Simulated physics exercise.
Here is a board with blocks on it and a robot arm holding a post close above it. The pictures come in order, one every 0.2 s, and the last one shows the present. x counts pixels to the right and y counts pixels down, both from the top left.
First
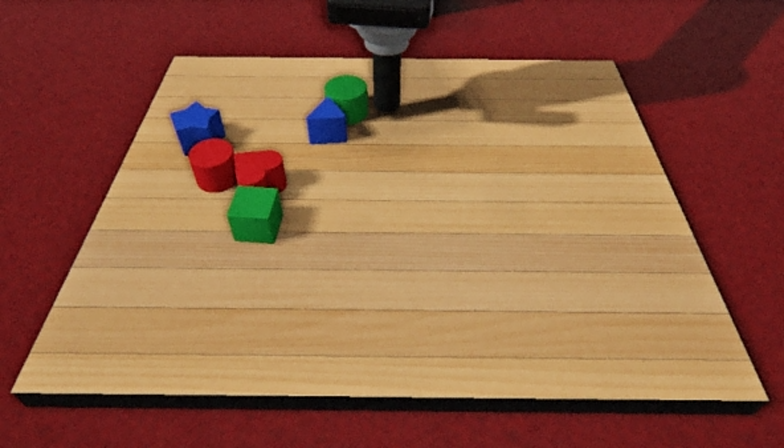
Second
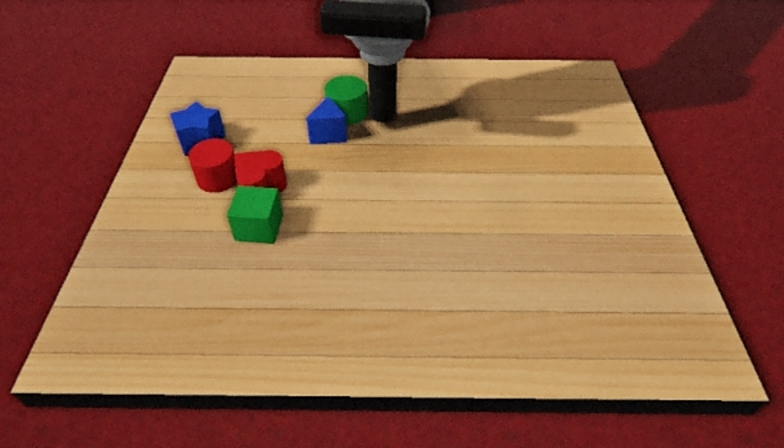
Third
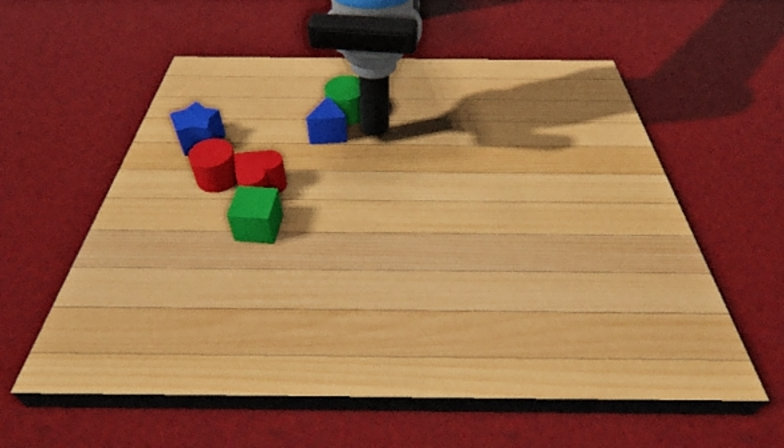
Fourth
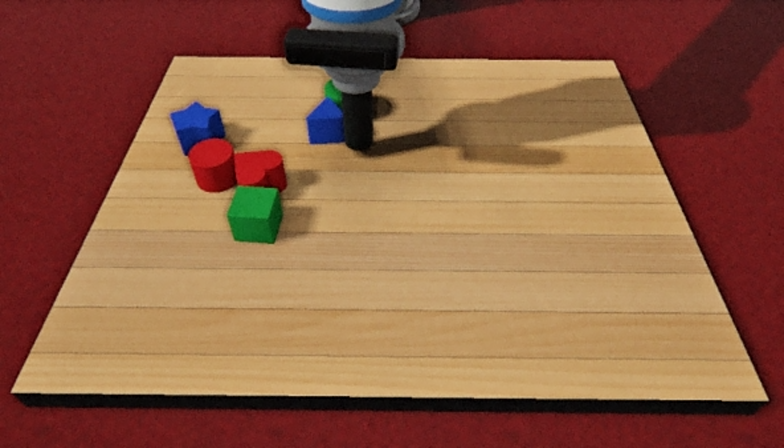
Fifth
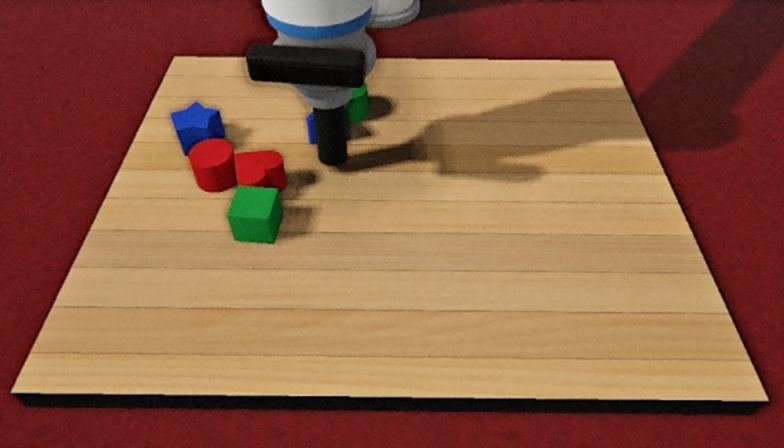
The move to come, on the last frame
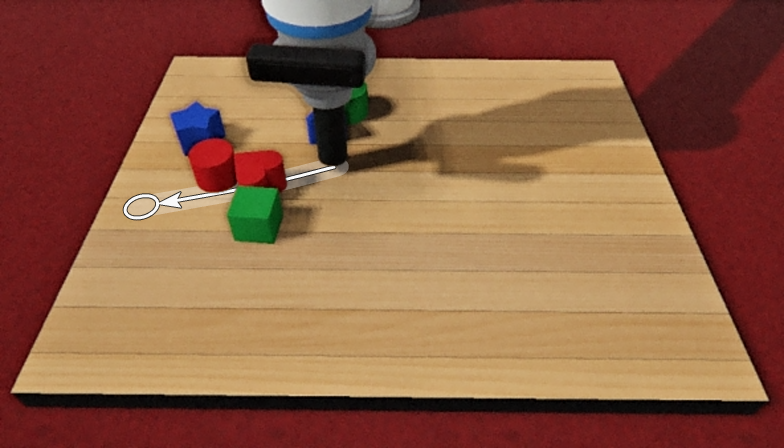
A robot arm moved its black post toward the front and left over a wooden board, passing in front of the green cylinder and blue triangle, while the colored blocks all stayed still.
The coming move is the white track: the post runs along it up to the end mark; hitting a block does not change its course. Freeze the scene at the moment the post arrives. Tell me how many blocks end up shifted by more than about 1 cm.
Number moved: 2.
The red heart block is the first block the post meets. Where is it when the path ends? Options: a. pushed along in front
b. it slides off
Option b.
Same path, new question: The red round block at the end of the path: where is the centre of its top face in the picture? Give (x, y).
Its top face will be centred at roughly (170, 149).
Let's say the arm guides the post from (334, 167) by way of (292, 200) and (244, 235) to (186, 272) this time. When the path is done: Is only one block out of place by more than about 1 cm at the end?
Yes, that is what happens.
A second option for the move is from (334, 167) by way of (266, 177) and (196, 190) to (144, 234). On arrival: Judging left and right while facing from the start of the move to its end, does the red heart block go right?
Answer: No.
The drawn path runs from (334, 167) by way of (242, 189) to (141, 207).
What follows on the original path. One third of the way, post at (271, 172); red round block at (193, 153); green square block at (250, 204), turned 15° anticlockwise; red heart block at (228, 173).
Two thirds of the way, post at (206, 185); red round block at (180, 151); green square block at (250, 204), turned 15° anticlockwise; red heart block at (176, 197), turned 60° anticlockwise.
At the end, post at (137, 197); red round block at (170, 149); green square block at (250, 204), turned 15° anticlockwise; red heart block at (162, 204), turned 110° anticlockwise; blue triangular piece not moved.
